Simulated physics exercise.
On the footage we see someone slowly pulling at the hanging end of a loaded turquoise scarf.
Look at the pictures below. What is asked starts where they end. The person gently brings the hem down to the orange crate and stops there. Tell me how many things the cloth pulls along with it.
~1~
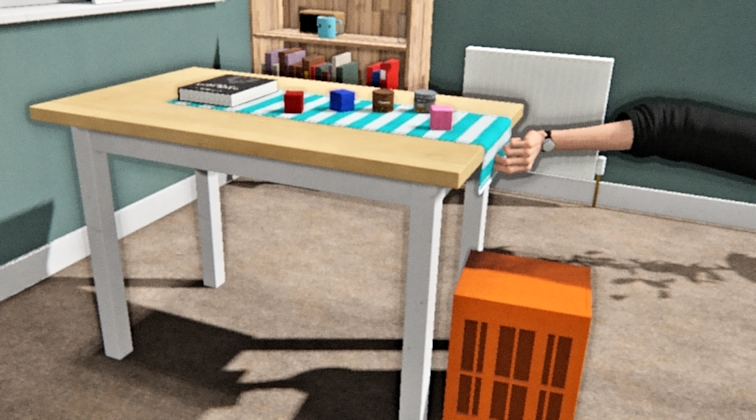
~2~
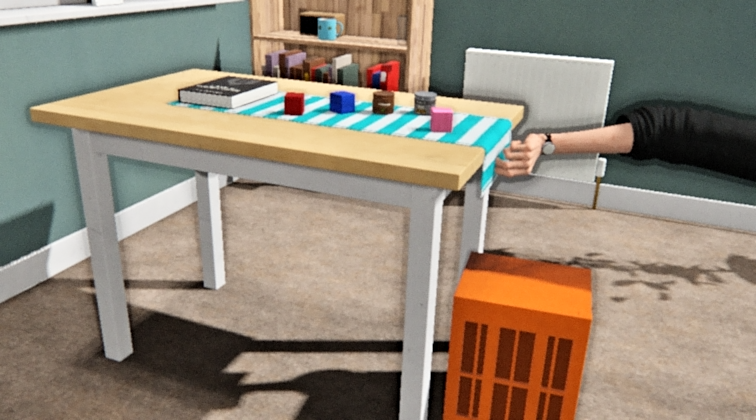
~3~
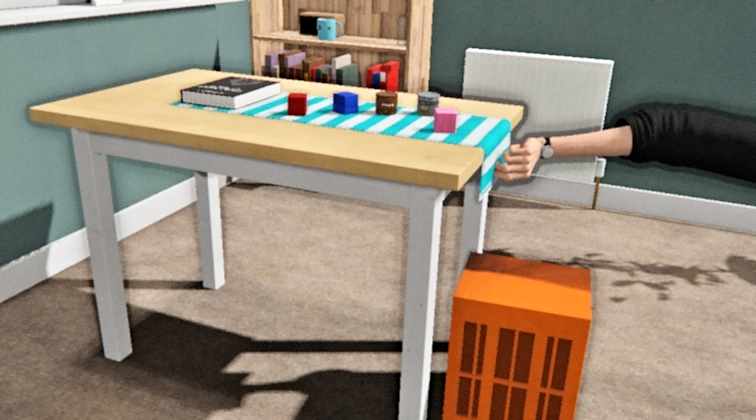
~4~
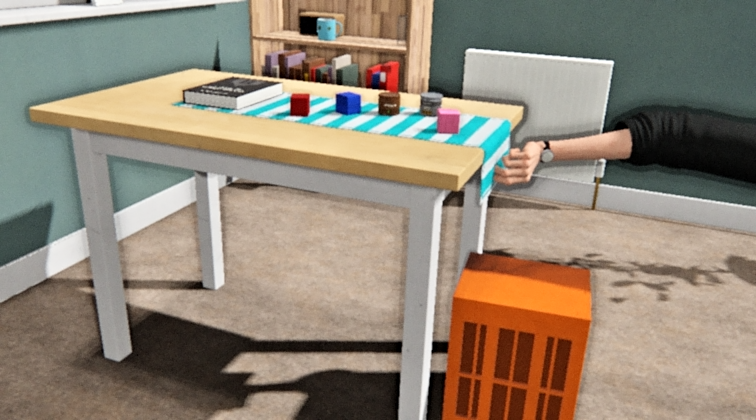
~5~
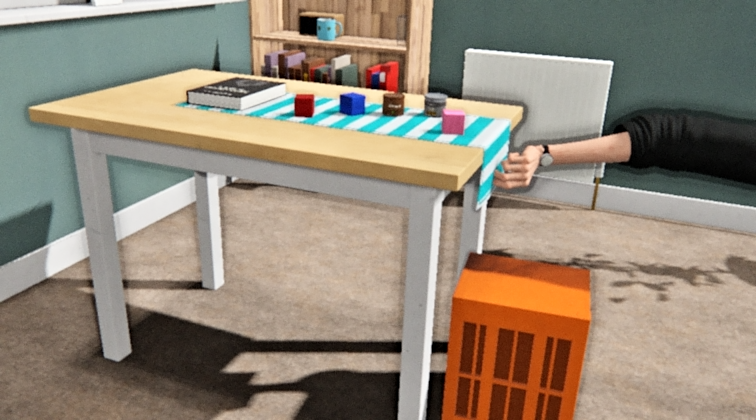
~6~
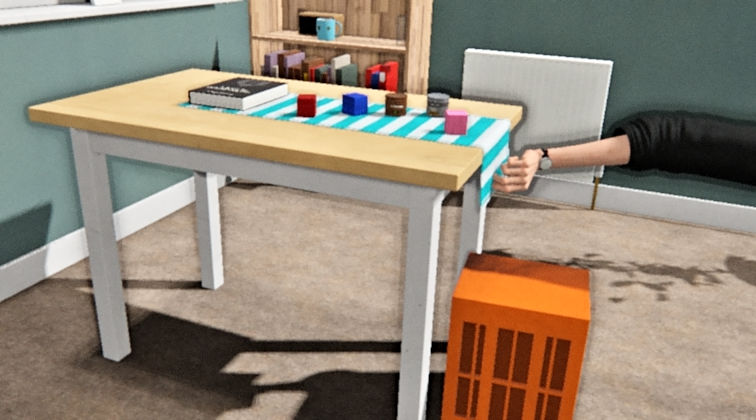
It pulls along two.
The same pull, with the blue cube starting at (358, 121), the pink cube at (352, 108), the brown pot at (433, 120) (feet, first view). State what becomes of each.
Of the three, the blue cube stays aboard, the pink cube stays aboard, the brown pot takes a tumble.
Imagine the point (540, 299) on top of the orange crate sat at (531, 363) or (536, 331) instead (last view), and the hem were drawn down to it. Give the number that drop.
The count comes out 4 and 3.
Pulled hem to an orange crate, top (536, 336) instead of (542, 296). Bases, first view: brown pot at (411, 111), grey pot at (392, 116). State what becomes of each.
Brown pot: Lost; grey pot: Lost.
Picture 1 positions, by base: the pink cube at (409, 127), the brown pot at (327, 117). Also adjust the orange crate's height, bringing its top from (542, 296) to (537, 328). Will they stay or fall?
Well, the pink cube is dislodged, and the brown pot is safe.
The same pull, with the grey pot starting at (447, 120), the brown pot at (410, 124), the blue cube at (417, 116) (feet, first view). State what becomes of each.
Grey pot: Off; brown pot: Off; blue cube: Off.
Early on, hem near (489, 232); pink cube gone.
Midway, hem on the crate; pink cube and grey pot gone.
Finally, hem on the crate; pink cube and grey pot gone. Over the edge go two.
